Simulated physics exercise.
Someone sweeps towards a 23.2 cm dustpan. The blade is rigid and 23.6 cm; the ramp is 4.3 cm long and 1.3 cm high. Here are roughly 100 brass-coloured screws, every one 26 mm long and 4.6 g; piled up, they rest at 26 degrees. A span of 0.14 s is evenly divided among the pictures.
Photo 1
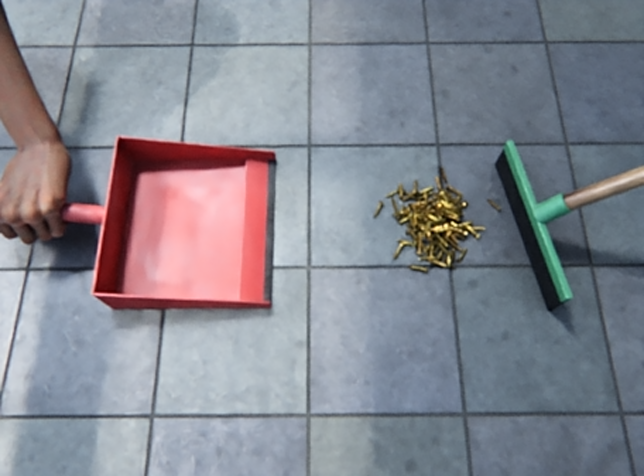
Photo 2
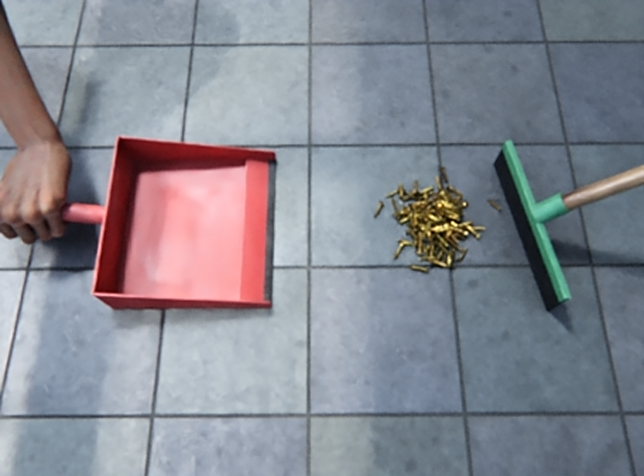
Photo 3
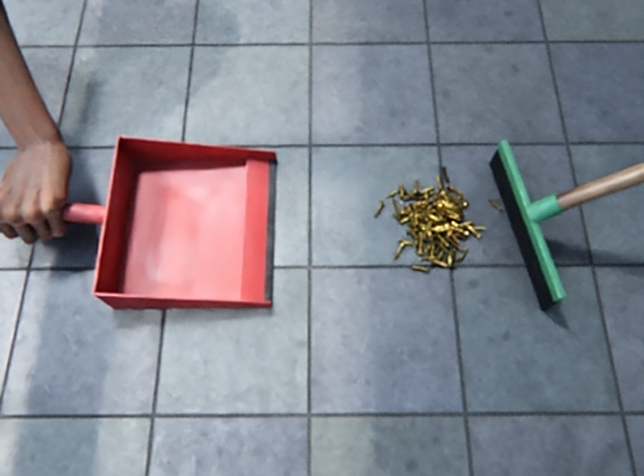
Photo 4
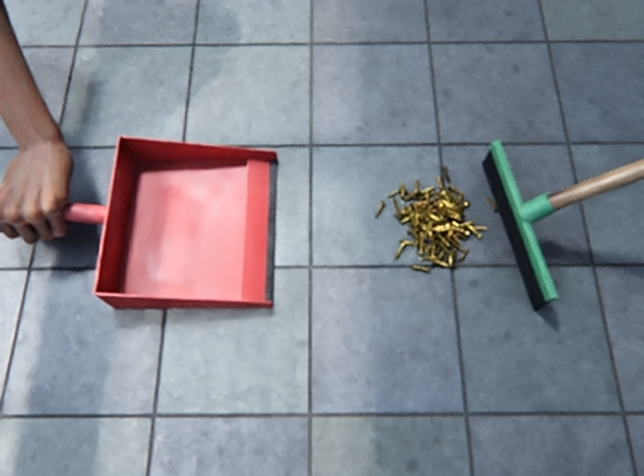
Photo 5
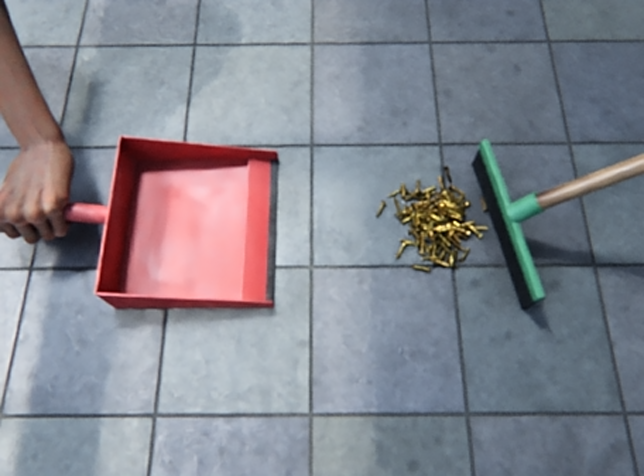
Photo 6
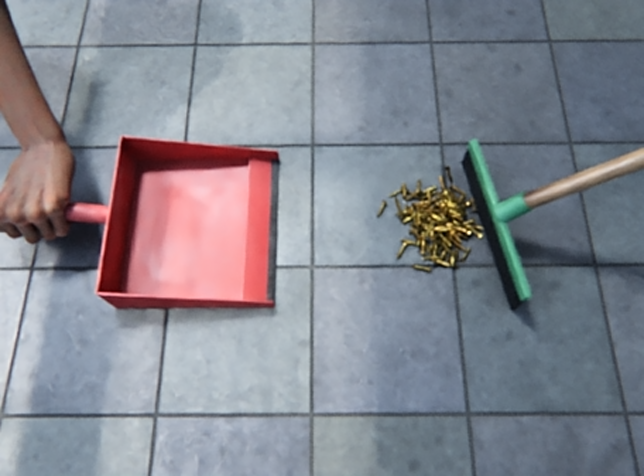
On a grey tiled floor, a hand held a red dustpan still on the left while a green squeegee with a wooden handle slid slowly left, up to a small pile of brass-coloured screws.
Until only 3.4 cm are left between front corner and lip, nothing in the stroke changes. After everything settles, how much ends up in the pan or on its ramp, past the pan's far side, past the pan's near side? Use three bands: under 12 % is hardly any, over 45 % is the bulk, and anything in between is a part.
In the pan or on its ramp: A part, past the pan's far side: Hardly any, past the pan's near side: Hardly any.
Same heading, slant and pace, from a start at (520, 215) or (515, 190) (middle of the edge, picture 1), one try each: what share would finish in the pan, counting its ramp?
Estimates: 15 percent and 5 percent.
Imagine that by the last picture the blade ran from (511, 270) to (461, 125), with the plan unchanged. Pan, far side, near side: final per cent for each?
Pan 5; far 15; near 0.
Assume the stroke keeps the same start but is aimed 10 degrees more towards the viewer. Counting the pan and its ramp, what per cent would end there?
Result: Close to 15 %, ramp counted.
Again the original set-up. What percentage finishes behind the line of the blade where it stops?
Around 0 per cent.
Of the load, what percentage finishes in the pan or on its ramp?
About 15 per cent.
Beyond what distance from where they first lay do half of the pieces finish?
That distance is around 22 cm.
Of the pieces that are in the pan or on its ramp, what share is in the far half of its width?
I'd put it near 70 per cent.
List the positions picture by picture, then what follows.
The first frame shows blade from (565, 298) to (508, 147), moved 0.0 cm, 0 of the pieces shifted so far; middle of the pieces at (436, 221); pan at (185, 230).
The second frame shows blade from (563, 298) to (507, 147), moved 0.2 cm, 0 of the pieces shifted so far; middle of the pieces at (436, 221).
The third frame shows blade from (558, 298) to (502, 147), moved 1.0 cm, 0 of the pieces shifted so far; middle of the pieces at (437, 221).
The fourth frame shows blade from (550, 297) to (495, 147), moved 2.2 cm, 1 of the pieces shifted so far; middle of the pieces at (437, 221).
The fifth frame shows blade from (537, 297) to (484, 147), moved 3.9 cm, 1 of the pieces shifted so far; middle of the pieces at (438, 221).
The sixth frame shows blade from (525, 297) to (472, 146), moved 5.6 cm, 3 of the pieces shifted so far; middle of the pieces at (436, 217); pan at (189, 230).
Then, 0.19 s after the last picture, middle of the blade 18 cm from the lip; 0 % over the lip, far side 0 %, near side 0 %.
Then, 0.32 s after the last picture, middle of the blade 10 cm from the lip; 0 % over the lip, far side 0 %, near side 0 %.
Then, 0.58 s after the last picture, middle of the blade 6 cm from the lip; 20 % over the lip, far side 0 %, near side 5 %.
In the end, pan 15 %, far side 0 %, near side 5 %, in front of the lip or behind the blade 80 %.
